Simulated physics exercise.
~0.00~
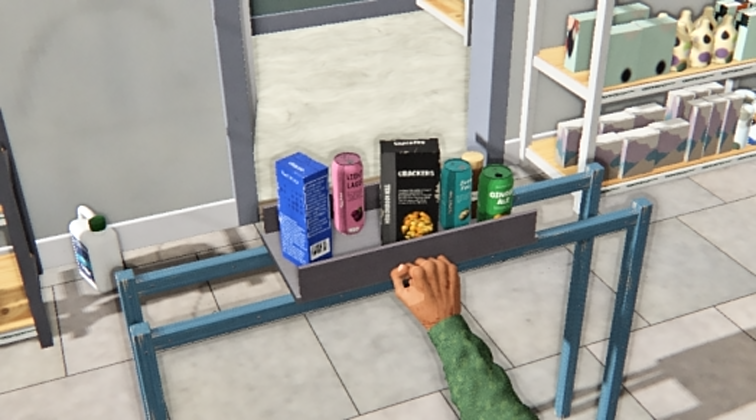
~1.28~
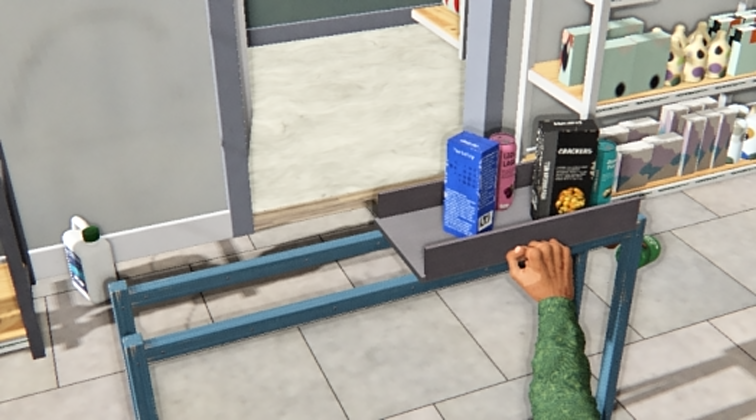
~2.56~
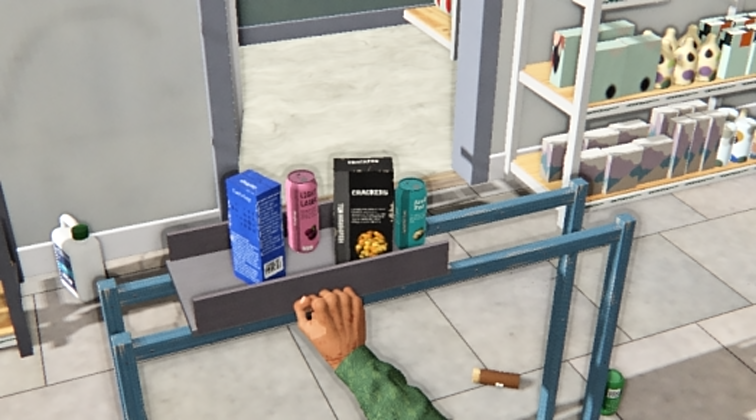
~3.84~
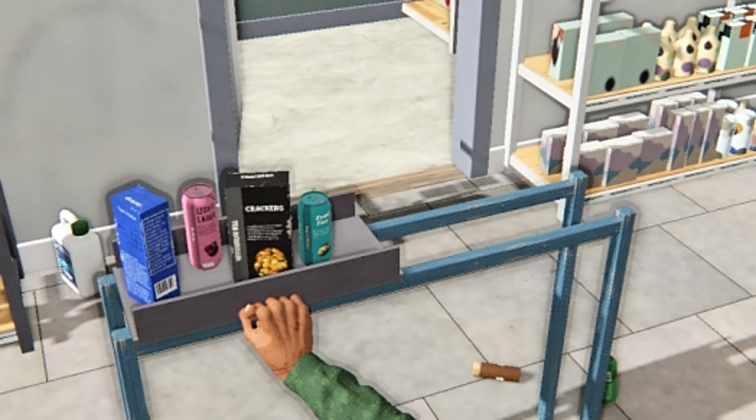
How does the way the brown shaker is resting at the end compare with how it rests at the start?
At the start the brown shaker stands upright on the tray, partly hidden among the cans. By the end it is lying on its side on the floor.
